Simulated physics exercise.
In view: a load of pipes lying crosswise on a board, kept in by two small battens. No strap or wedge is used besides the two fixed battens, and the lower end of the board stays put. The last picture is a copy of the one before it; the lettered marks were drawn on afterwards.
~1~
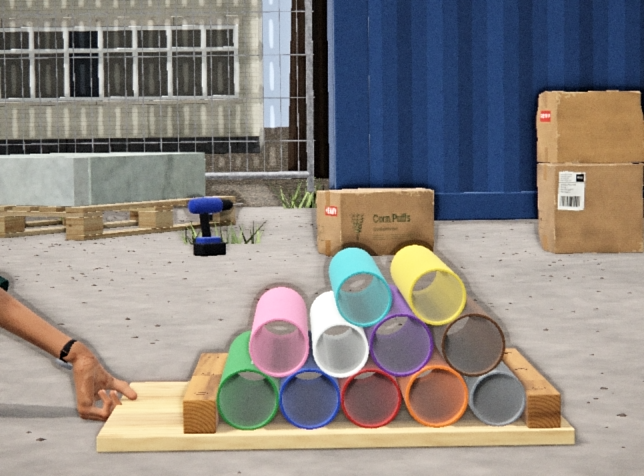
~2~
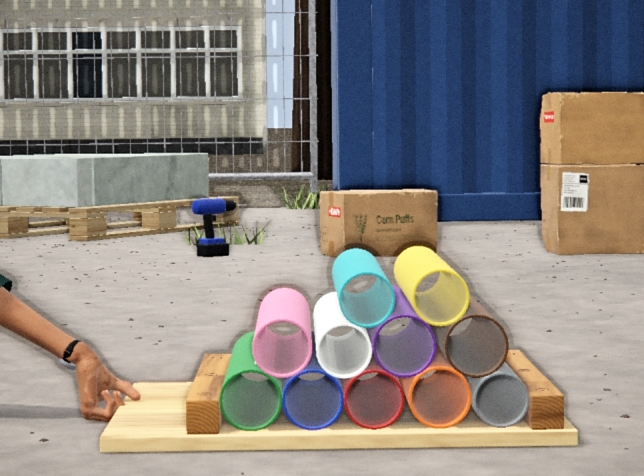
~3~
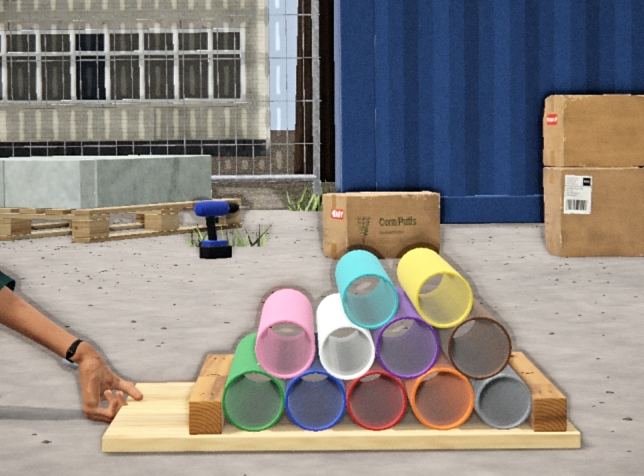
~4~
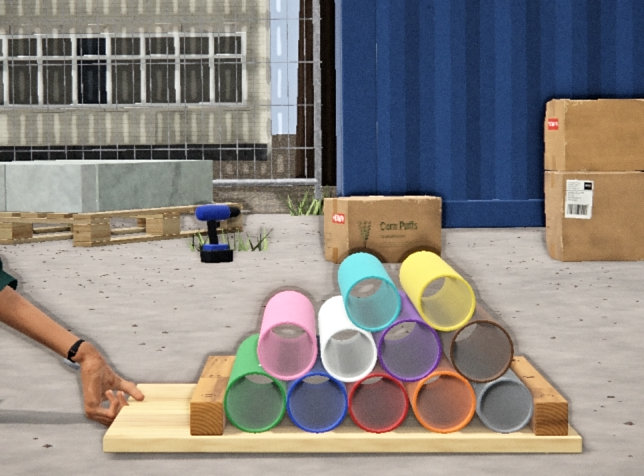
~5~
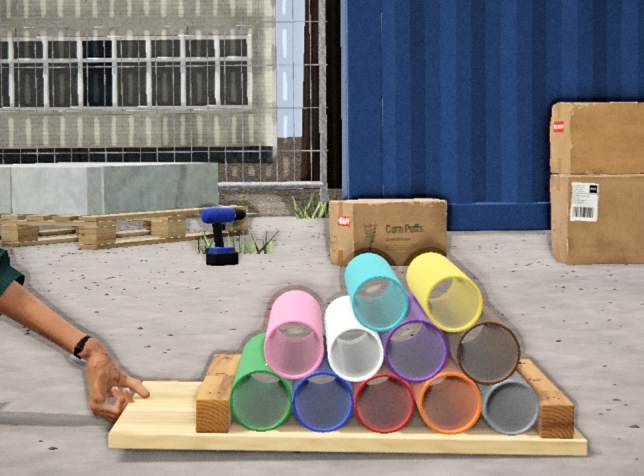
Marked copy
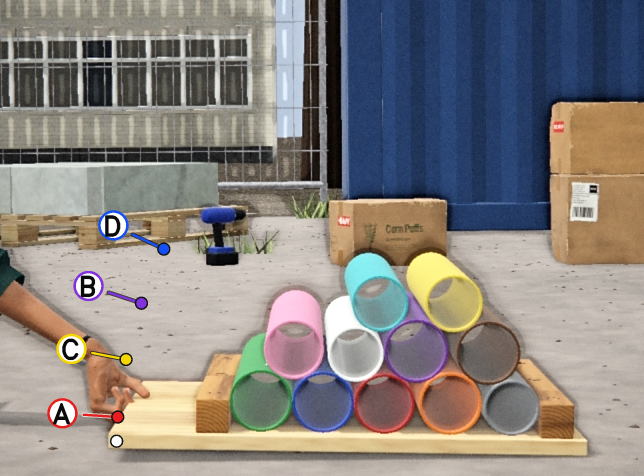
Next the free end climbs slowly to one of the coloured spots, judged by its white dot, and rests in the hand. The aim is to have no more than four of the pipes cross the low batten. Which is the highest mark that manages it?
At most to D.
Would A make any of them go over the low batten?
No, at A.
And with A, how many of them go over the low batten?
The count is none.
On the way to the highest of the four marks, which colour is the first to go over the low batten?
First is the brown one.
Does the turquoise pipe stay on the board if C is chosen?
Yes, with C.
On the marked copy, A at (118, 417); B at (141, 303); C at (126, 359); D at (164, 249); the white dot at (116, 441).
Following D. Soon after the start, board at 16°.
Later, board at 26°.
In the end, board at 26°, two over the low batten (brown, yellow).
As for the rest, A none over the low batten; B one over the low batten (brown); C none over the low batten.
